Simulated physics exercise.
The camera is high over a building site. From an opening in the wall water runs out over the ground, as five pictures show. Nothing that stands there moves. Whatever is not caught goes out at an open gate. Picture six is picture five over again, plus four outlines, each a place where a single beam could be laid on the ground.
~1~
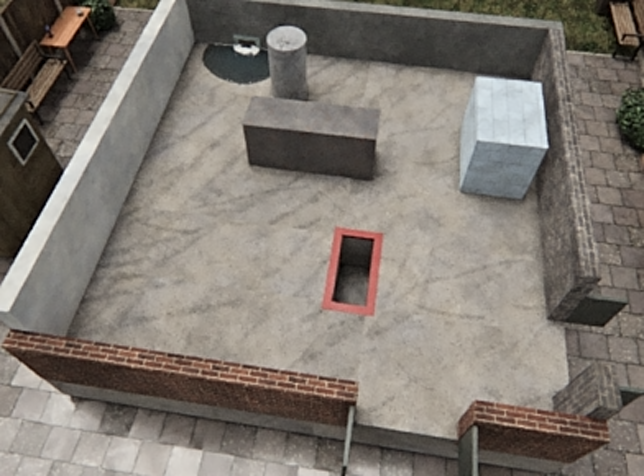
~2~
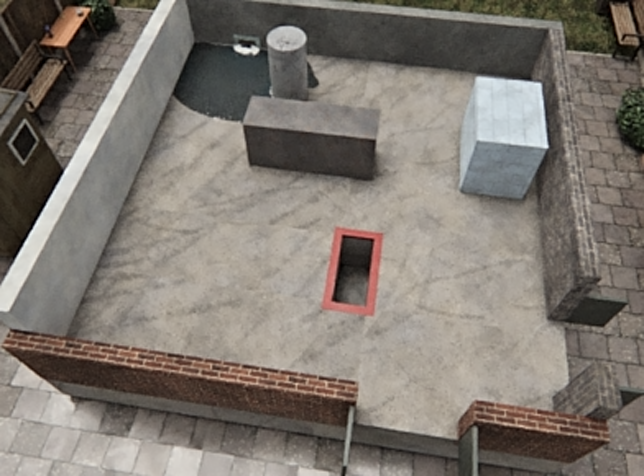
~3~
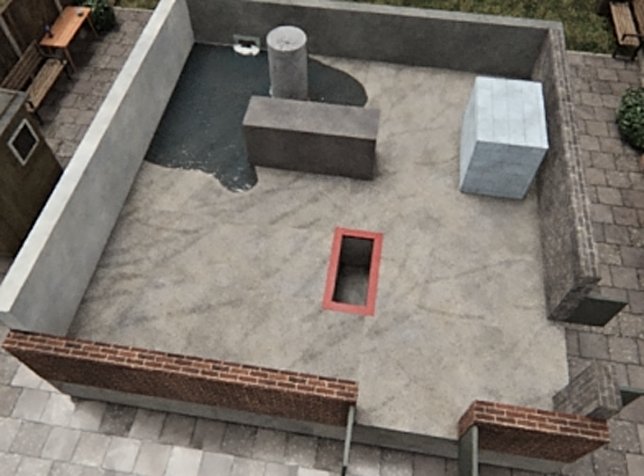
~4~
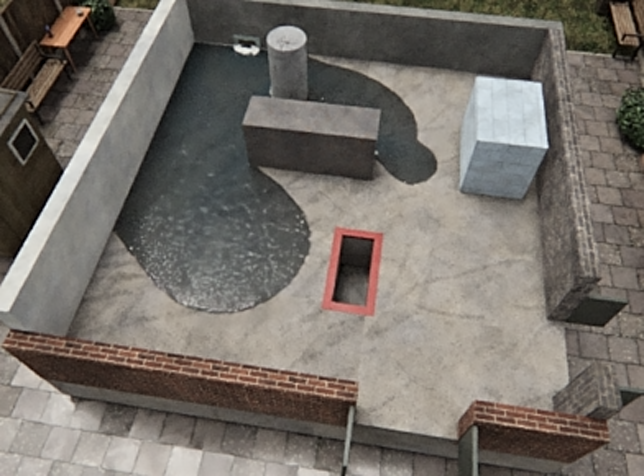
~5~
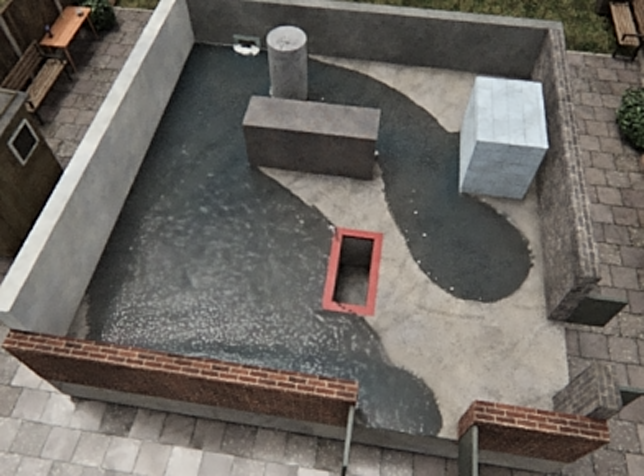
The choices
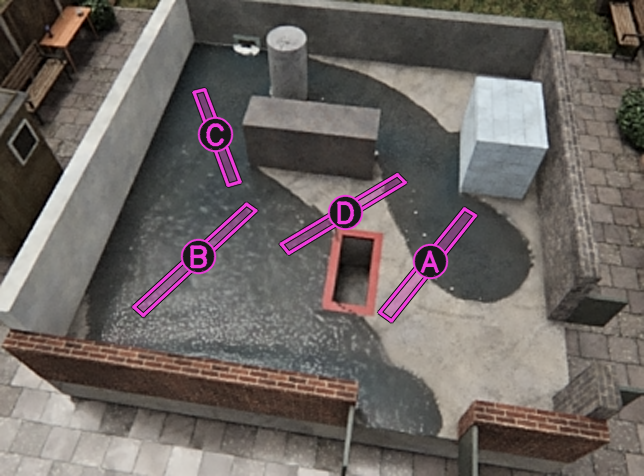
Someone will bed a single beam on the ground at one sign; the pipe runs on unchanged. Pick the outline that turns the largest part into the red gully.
A.
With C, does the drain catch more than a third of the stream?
No.
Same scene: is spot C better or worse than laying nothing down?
It is better.
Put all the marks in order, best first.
A, C, B, D.
On the marked copy, A from (385, 316) to (469, 212); B from (138, 311) to (251, 207); C from (199, 90) to (234, 183); D from (285, 248) to (401, 178).
For spot A, about 25 % of the stream goes into the red gully, about 75 % out by the gates.
For spot B, about 8 % of the stream goes into the red gully, about 91 % out by the gates.
For spot C, about 15 % of the stream goes into the red gully, about 85 % out by the gates.
For spot D, next to none of the stream goes into the red gully, about 99 % out by the gates.
